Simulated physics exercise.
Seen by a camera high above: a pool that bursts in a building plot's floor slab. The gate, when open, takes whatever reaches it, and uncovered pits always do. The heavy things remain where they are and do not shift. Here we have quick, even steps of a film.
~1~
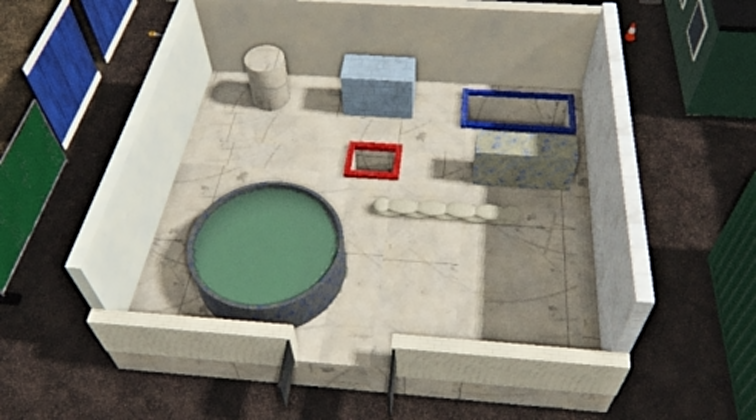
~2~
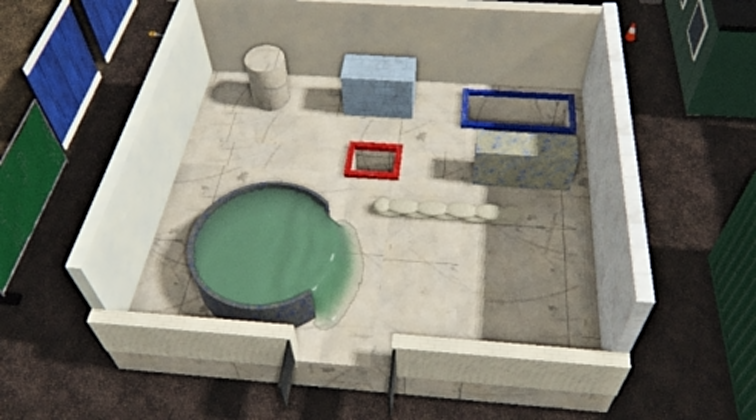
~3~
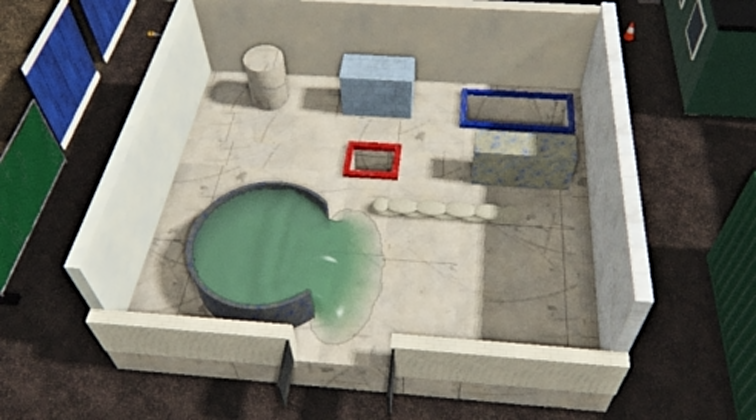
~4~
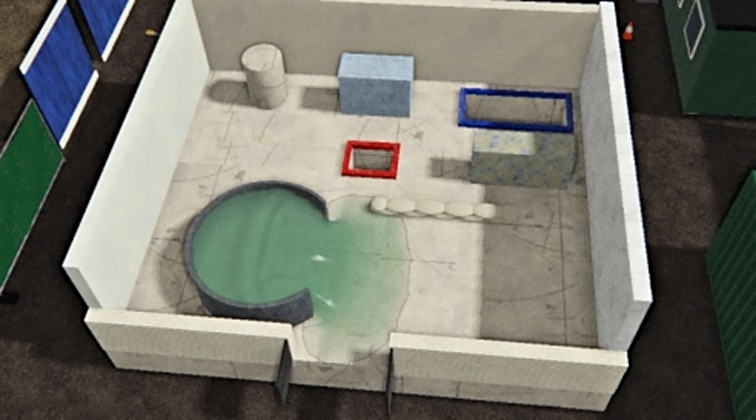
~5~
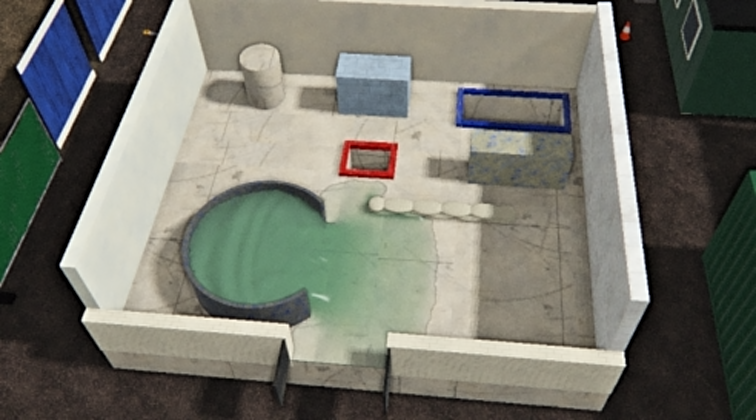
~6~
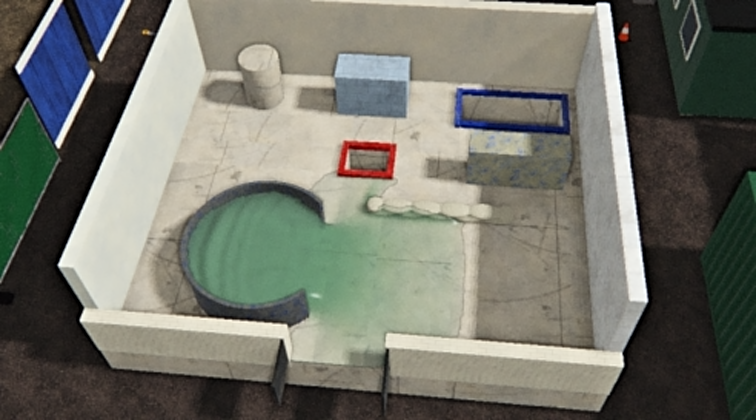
Green water sits still in a round, dark-walled tank inside a pale walled yard, then pours through a gap on the tank's right side. It spreads across the floor toward the open gateway and rightward, reaching the row of pale sacks and widening into a thin sheet below them.
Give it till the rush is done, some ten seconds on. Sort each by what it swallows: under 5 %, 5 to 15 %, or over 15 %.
Sorted: Gate over 15 %, blue pit under 5 %, red pit under 5 %.
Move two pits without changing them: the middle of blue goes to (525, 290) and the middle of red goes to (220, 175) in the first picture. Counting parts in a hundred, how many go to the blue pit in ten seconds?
Result - blue pit, 35 in a hundred.
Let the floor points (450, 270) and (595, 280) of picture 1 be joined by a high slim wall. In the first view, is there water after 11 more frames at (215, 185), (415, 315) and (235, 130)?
Result, listed order: Spot 1 kept clear of the flood, spot 2 reached by the flood, spot 3 kept clear of the flood.
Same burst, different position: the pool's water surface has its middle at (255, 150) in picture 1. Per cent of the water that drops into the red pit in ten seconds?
I'd put the red pit near 20 per cent of the whole.
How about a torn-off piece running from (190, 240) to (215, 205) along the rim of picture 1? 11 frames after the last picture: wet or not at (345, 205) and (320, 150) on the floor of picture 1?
Respectively: Spared and spared.
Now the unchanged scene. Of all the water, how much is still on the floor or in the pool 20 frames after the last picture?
Estimate: 94 %.
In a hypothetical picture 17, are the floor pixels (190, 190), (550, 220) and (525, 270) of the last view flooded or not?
One by one: Left dry / waterlogged / waterlogged.
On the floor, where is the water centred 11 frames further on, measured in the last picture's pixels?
Estimate: (377, 276).
A moment on, water covers 35 % of the floor; the gate 2 %, the blue pit 0 %, the red pit 0 %.
Next, water covers 35 % of the floor; the gate 4 %, the blue pit 0 %, the red pit 0 %.
Then, water covers 40 % of the floor; the gate 5 %, the blue pit 0 %, the red pit 0 %.
Later, water covers 60 % of the floor; the gate 8 %, the blue pit 2 %, the red pit 1 %.
In the end, water covers 95 % of the floor; the gate 20 %, the blue pit 2 %, the red pit 1 %.
